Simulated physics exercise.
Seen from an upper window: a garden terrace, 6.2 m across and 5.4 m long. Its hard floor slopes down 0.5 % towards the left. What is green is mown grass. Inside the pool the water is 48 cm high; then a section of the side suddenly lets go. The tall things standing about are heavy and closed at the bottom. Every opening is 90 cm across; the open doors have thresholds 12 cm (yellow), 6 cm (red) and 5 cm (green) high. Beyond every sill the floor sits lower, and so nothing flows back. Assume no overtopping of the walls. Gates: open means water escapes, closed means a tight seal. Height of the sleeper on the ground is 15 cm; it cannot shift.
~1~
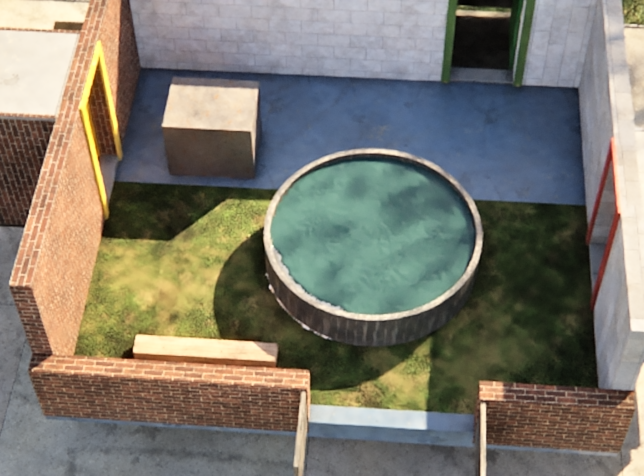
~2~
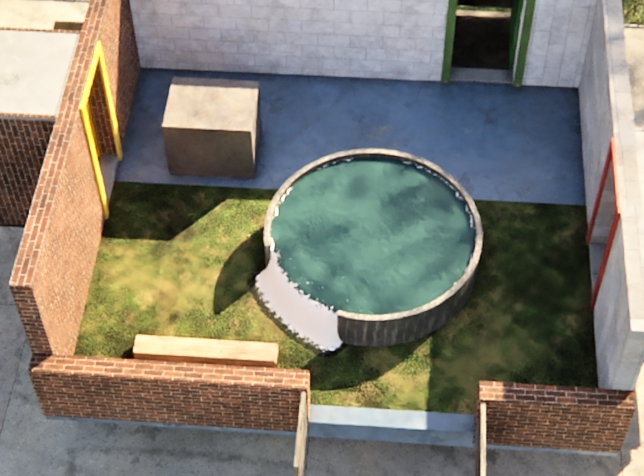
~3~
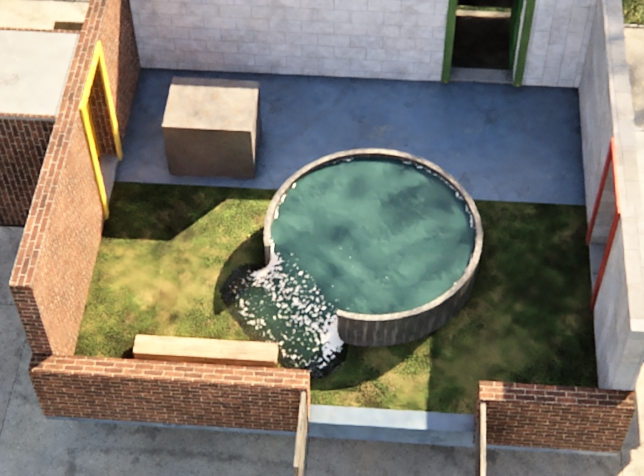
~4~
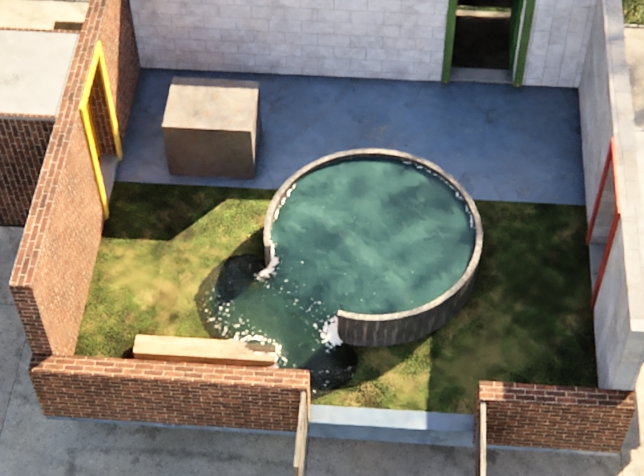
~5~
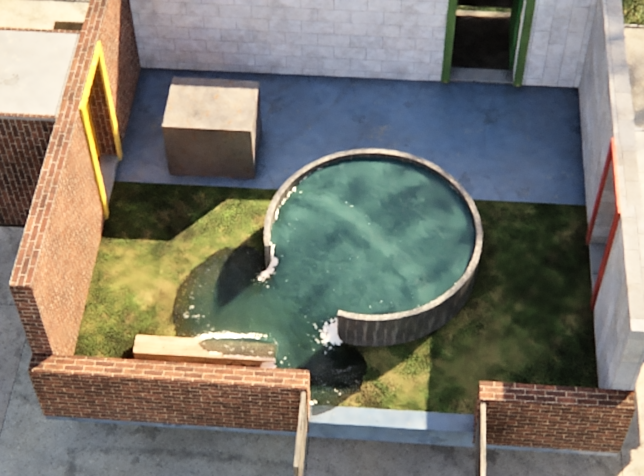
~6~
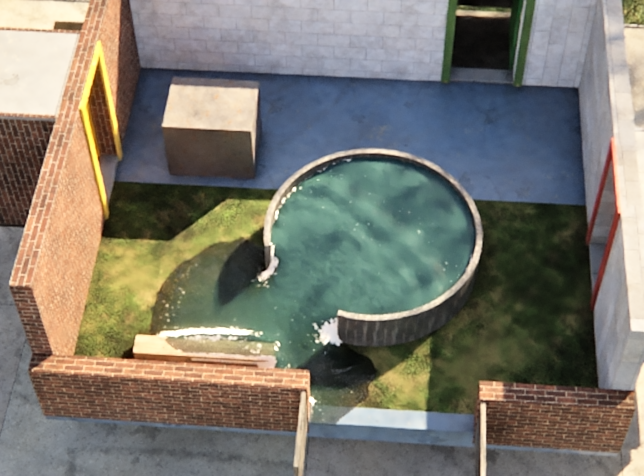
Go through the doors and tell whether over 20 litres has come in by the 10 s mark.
By then: The yellow door has taken in less; the red door has taken in less; the green door has taken in less.
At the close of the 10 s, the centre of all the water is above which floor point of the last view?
Near (301, 232).
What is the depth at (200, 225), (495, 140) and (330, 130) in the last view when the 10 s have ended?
First spot near 9 cm, second near 4 cm, third near 7 cm.
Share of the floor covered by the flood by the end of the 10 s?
Wet share: Near 95 percent.
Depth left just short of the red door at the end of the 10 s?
Some 1.5 centimetres of depth.
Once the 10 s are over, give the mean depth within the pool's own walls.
It averages close to 9 cm.
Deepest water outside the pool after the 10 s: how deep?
I'd put it at close to 12 cm.
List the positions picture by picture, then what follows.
In the first picture, still water, 48 cm deep, in the pool at (373, 234).
In the second picture, the front is at (341, 345), 0.7 m from the gap at (294, 305); 0.3 m2 of floor is under water; 48 cm left at the back of the pool.
In the third picture, the front is at (313, 373), 0.9 m from the gap at (294, 306); 0.9 m2 of floor is under water; 48 cm left at the back of the pool.
In the fourth picture, water pours out at (294, 306) and has run 1.2 m, to (306, 394); deepest outside 23 cm, 48 cm at the pool's back.
In the fifth picture, water pours out at (294, 306) and has run 1.4 m, to (186, 287); deepest outside 24 cm, 48 cm at the pool's back.
In the sixth picture, the front is at (157, 342), 1.7 m from the gap at (294, 306); 3.2 m2 of floor is under water; 48 cm left at the back of the pool.
A moment later water covers 20 % of the floor and is deepest (34 cm) near (270, 349); yellow door not reached, red door not reached, green door not reached.
Soon after water covers 30 % of the floor and is deepest (33 cm) near (66, 389); yellow door not reached, red door not reached, green door not reached.
Next water covers 40 % of the floor and is deepest (28 cm) near (66, 389); yellow door 10 cm at the sill, 0 L in, red door not reached, green door not reached.
Later on water covers 70 % of the floor and is deepest (19 cm) near (140, 75); yellow door 13 cm at the sill, 0 L in, red door not reached, green door not reached.
At the end water covers 95 % of the floor and is deepest (12 cm) near (69, 376); yellow door 9 cm at the sill, 4 L in, red door 1 cm at the sill, 0 L in, green door 5 cm at the sill, 0 L in.
